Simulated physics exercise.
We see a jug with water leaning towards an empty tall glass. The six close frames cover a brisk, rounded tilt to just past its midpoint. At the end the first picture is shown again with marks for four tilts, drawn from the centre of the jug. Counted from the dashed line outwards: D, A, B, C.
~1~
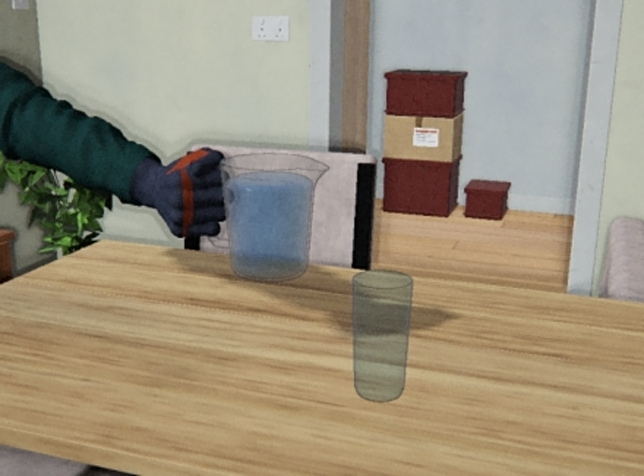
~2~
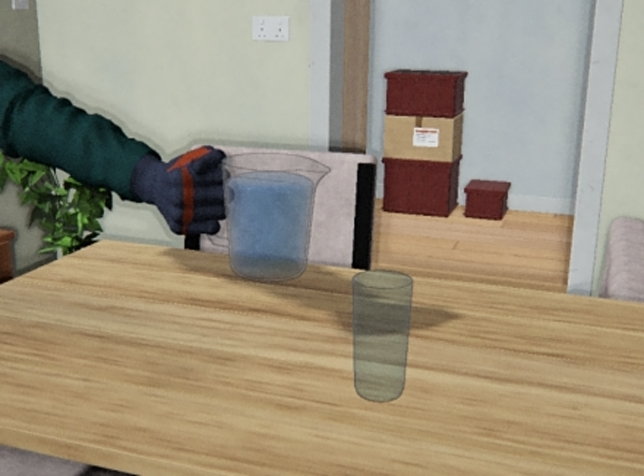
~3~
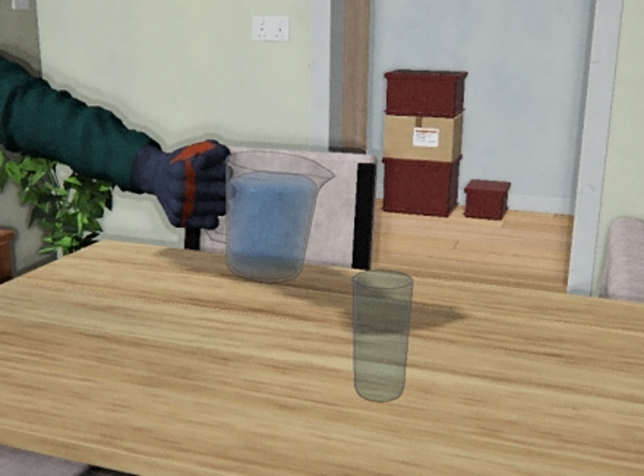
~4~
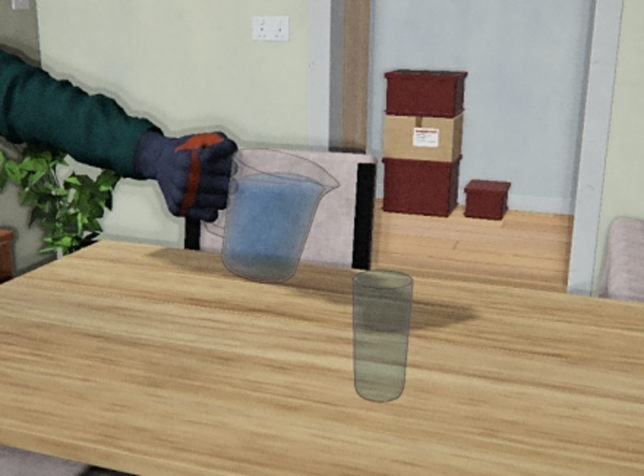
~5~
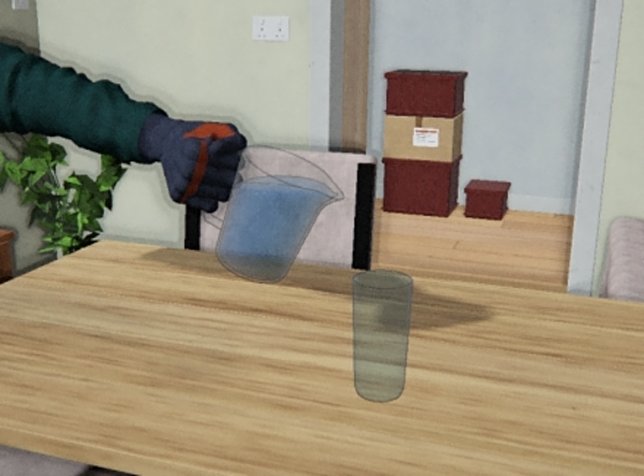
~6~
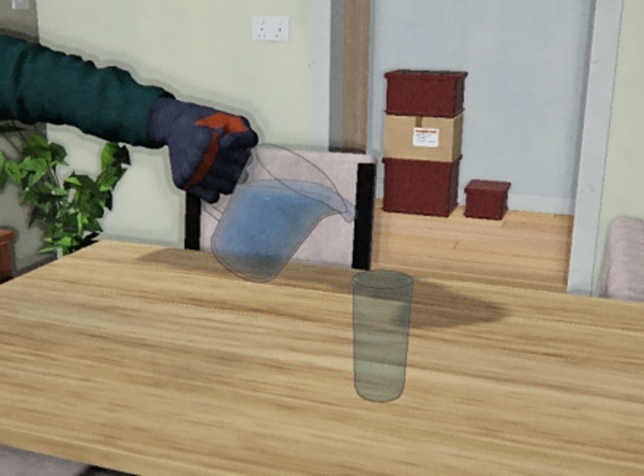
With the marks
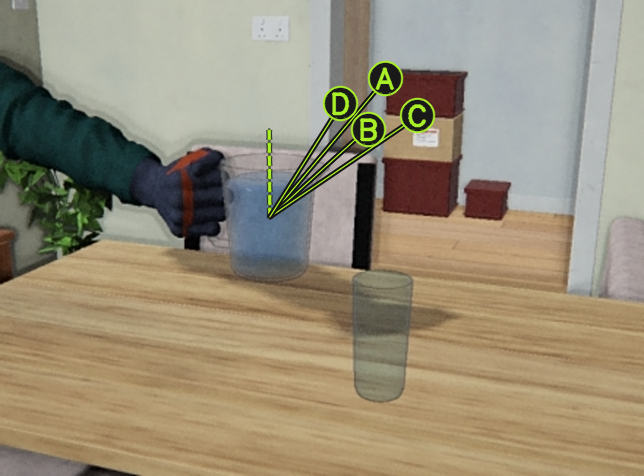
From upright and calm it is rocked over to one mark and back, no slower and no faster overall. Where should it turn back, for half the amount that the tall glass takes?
Go for B.
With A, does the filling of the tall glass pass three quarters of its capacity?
No, it does not.
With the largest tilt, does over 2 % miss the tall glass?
No.
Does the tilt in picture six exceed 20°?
Yes, it does.
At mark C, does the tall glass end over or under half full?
Over.
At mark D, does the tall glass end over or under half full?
Under half.
On the marked copy, A at (374, 91); B at (355, 139); C at (403, 125); D at (332, 118).
Choosing A, the tall glass ends with about 34 % of what it can hold.
Choosing B, the tall glass ends with about 50 % of what it can hold.
Choosing C, the tall glass ends with about 69 % of what it can hold.
Choosing D, the tall glass ends with about 20 % of what it can hold.
